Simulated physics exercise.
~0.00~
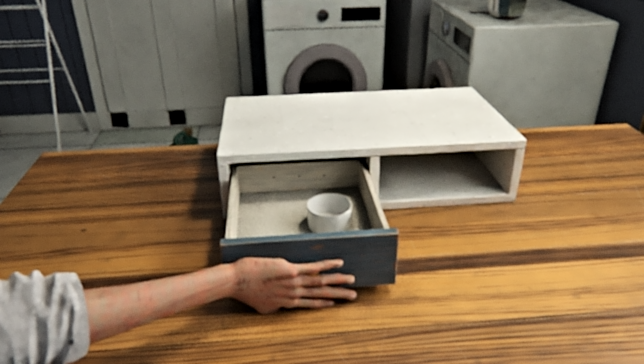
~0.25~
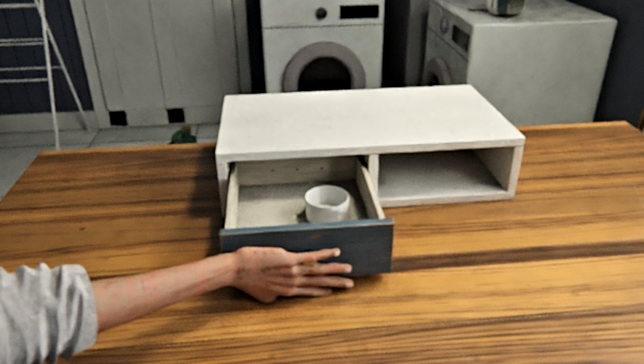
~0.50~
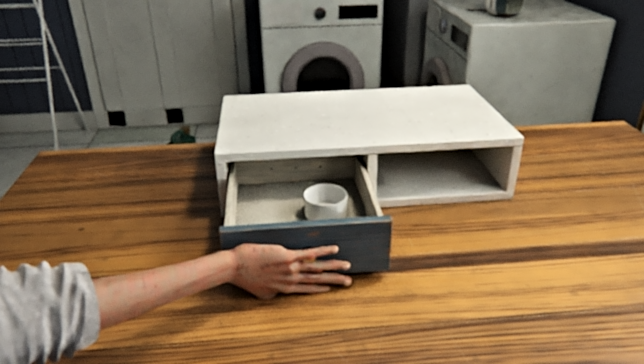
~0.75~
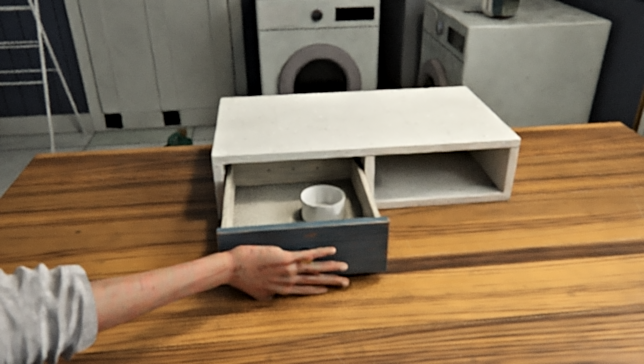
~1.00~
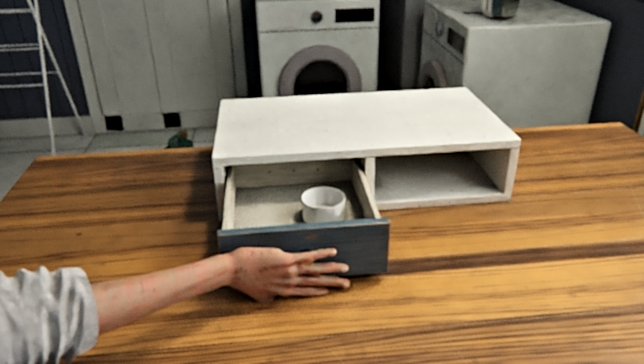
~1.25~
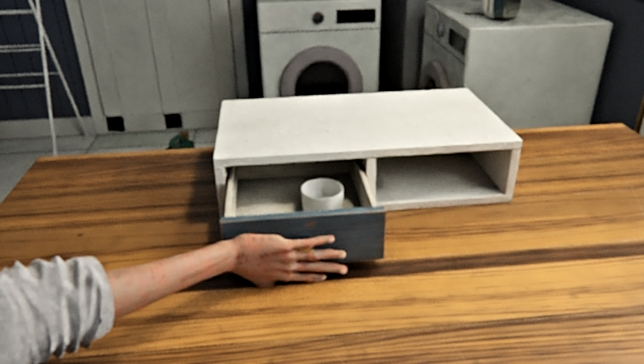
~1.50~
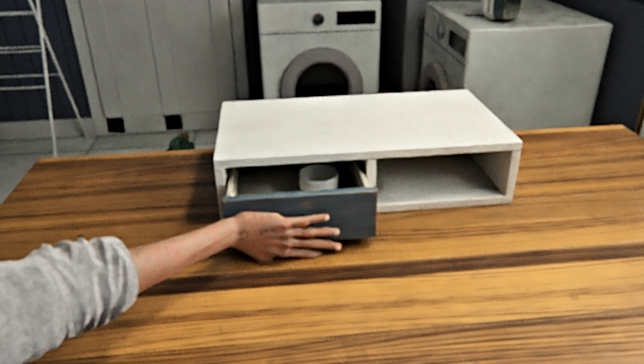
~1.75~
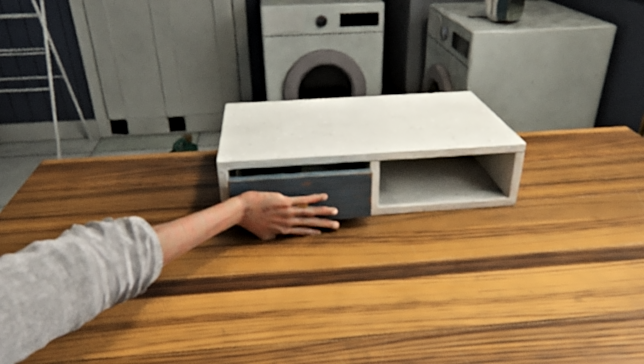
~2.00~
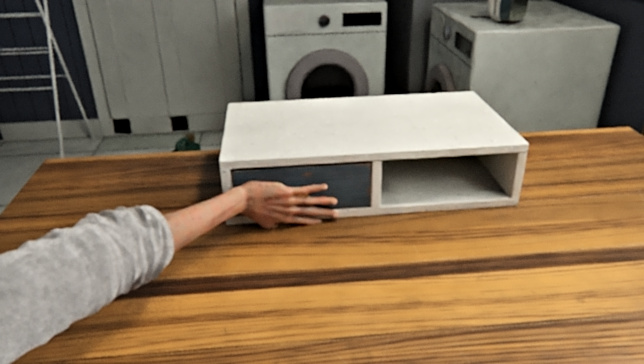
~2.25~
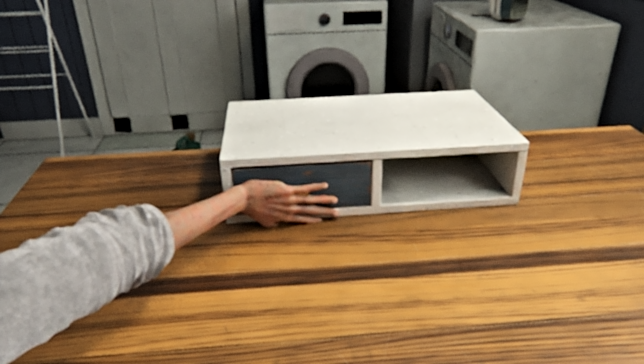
A hand in a light grey sleeve reaches in from the left and rests against the dark blue-grey front of an open drawer, which holds a small white cup. The drawer sits in the left side of a low white chest, beside an empty open compartment, on a striped wooden table seen from slightly above, with white laundry machines behind. The view sways slightly while the hand stays almost still. Then the hand pushes the drawer inward, and the cup rides back with it, disappearing under the top. The drawer shuts flush, the hand still against its front.
